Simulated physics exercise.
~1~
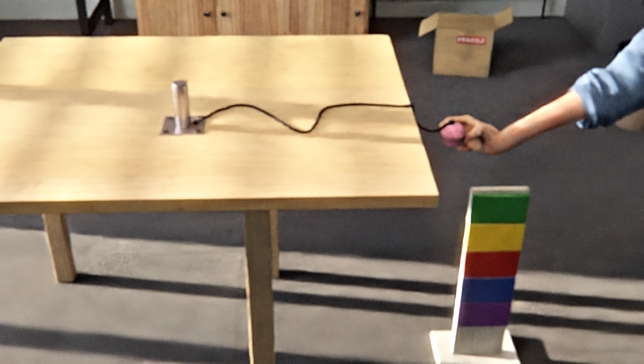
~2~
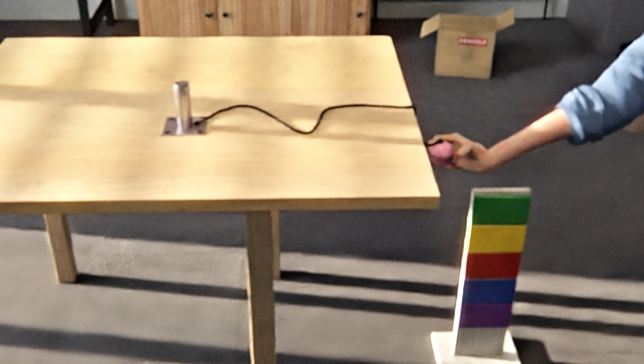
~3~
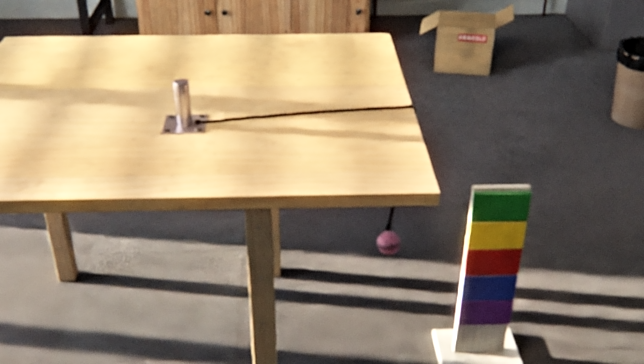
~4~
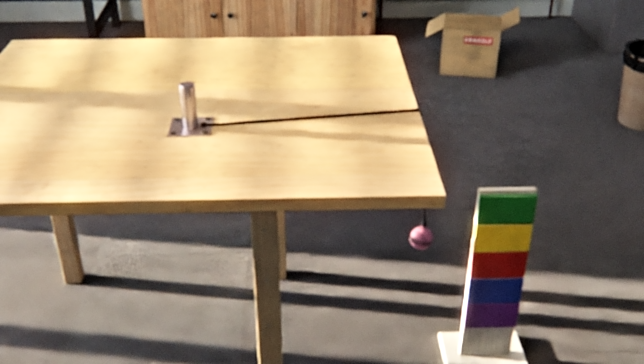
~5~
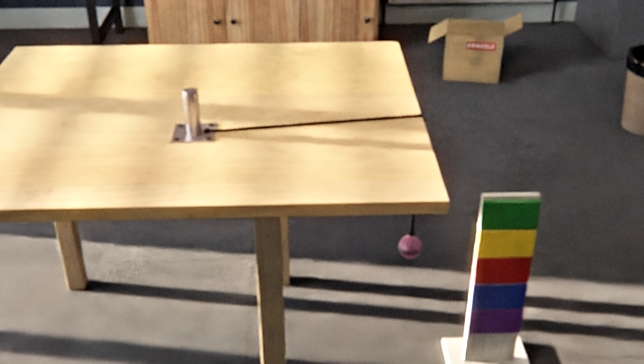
A pink ball tied by a dark cord to a post on a wooden table was held past the table's edge by a hand, which lowered it and let go, leaving it swaying slightly below the tabletop, level with the yellow band nearby.
